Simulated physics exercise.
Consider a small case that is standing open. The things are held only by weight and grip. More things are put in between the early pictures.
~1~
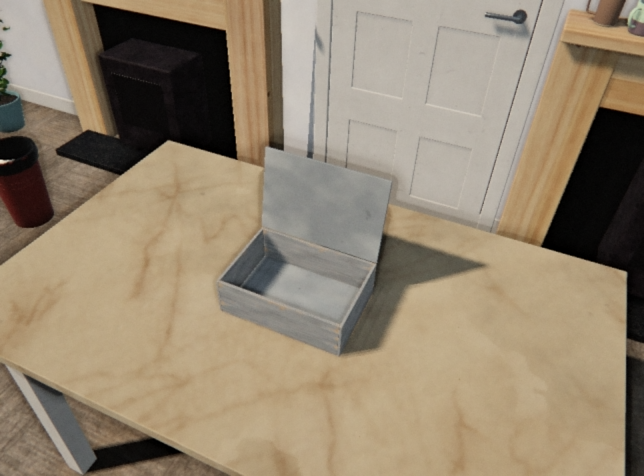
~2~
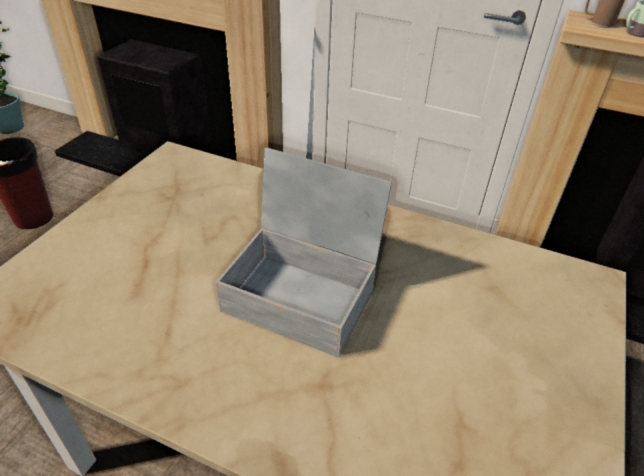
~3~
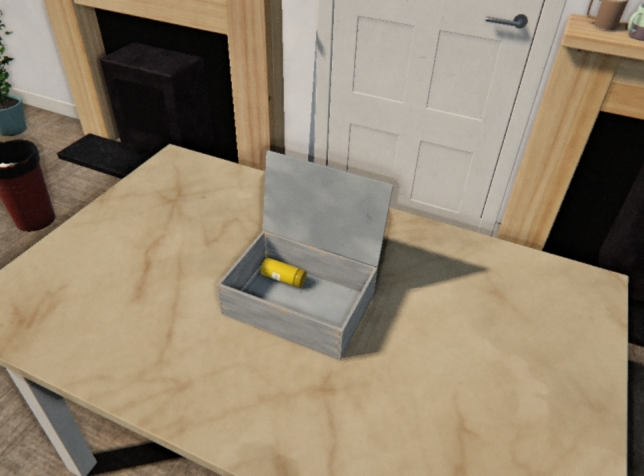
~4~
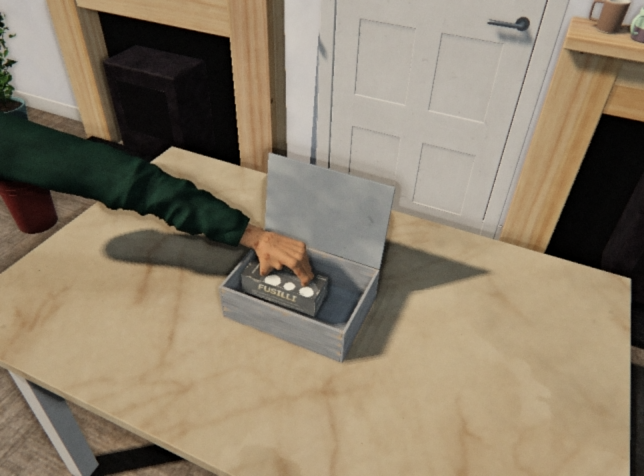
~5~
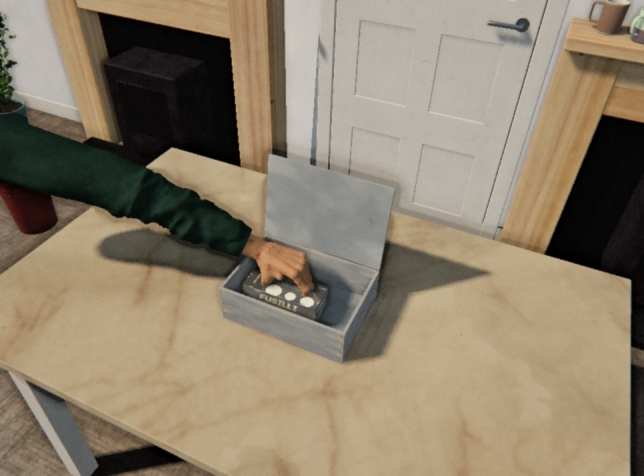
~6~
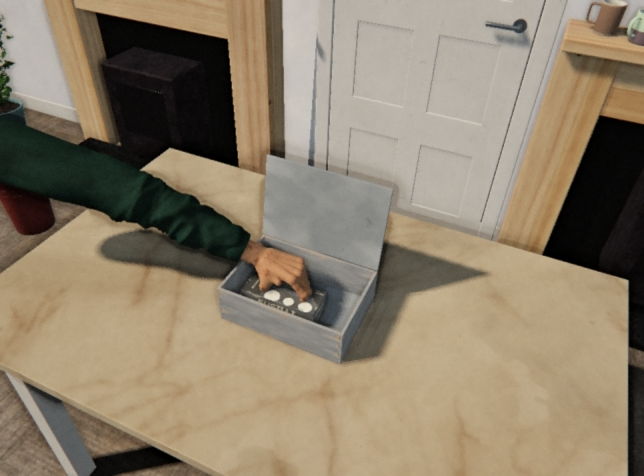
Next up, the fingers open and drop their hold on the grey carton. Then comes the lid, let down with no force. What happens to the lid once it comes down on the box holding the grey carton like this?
It comes down fully.
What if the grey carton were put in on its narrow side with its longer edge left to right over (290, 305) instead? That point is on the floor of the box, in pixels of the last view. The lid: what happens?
Well, in that case it fits down fine.
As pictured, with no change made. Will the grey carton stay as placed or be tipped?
Once everything settles, the grey carton keeps its original angle.
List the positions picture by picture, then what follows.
The last thing is not in view yet, in the first picture.
The last thing is not in view yet, in the second picture.
The last thing is not in view yet; yellow shaker (284, 273), in the third picture.
Still above its spot; grey carton (284, 285), in the fourth picture.
Still above its spot; grey carton (285, 294), in the fifth picture.
In place under the hand; grey carton (284, 299), in the sixth picture.
Then, 1.10 s later than the last frame, lid starting down.
Then, 1.60 s later than the last frame, lid 58° above the rim.
Then, 1.90 s later than the last frame, lid 31° above the rim.
Then, 2.10 s later than the last frame, lid 11° above the rim.
When it is over, lid shut; both as before. End places, in pixels of the last picture, grey carton near (284, 299).
